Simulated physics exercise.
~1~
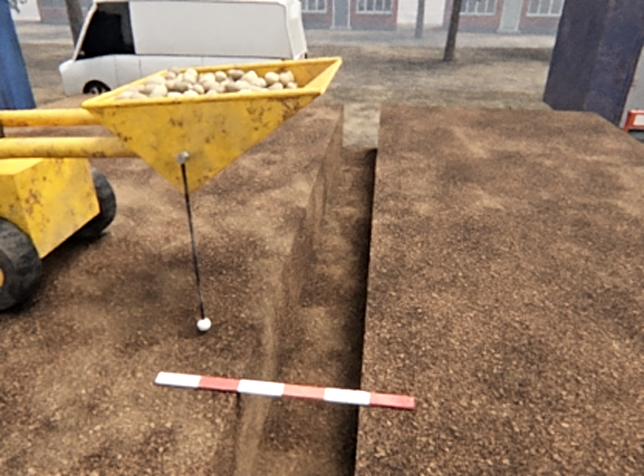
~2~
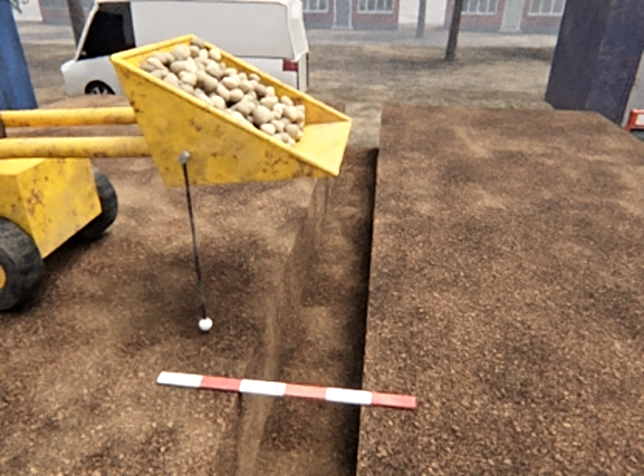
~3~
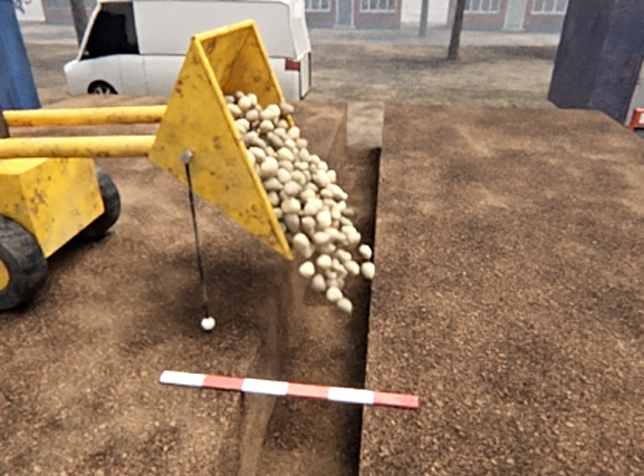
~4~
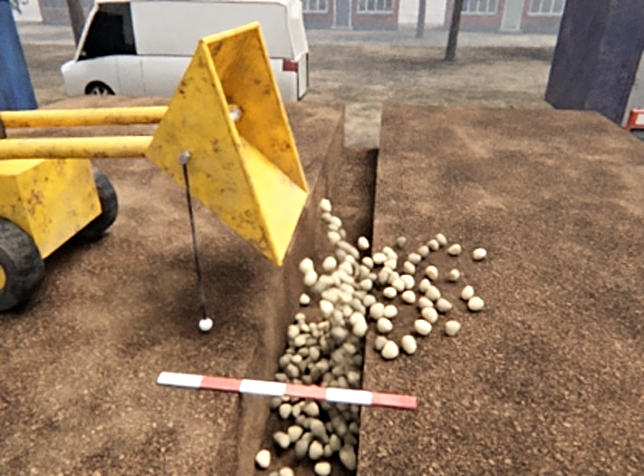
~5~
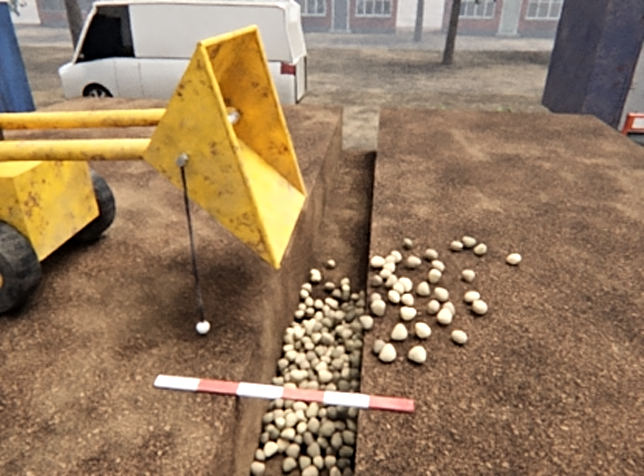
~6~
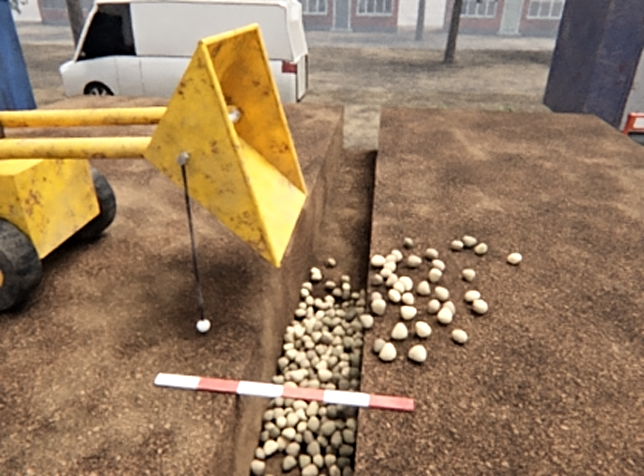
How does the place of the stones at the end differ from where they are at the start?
At the start the stones are heaped in the raised yellow bucket on the left. At the end they lie lower and further right, most of them in the trench and some scattered on the ground along its right side.
A yellow loader bucket heaped with pale, rounded stones hangs at the left of a brown dirt yard, seen from slightly above by a gently swaying camera. A narrow trench runs away from the viewer beside it, with a red and white striped bar across the near part and a white van behind. The bucket tips forward to the right, and the stones slide over its lip in a thick stream. They pour into the trench, while some scatter onto the right bank. The emptied bucket stays steeply tilted, and the stones lie still, most of them in the trench.
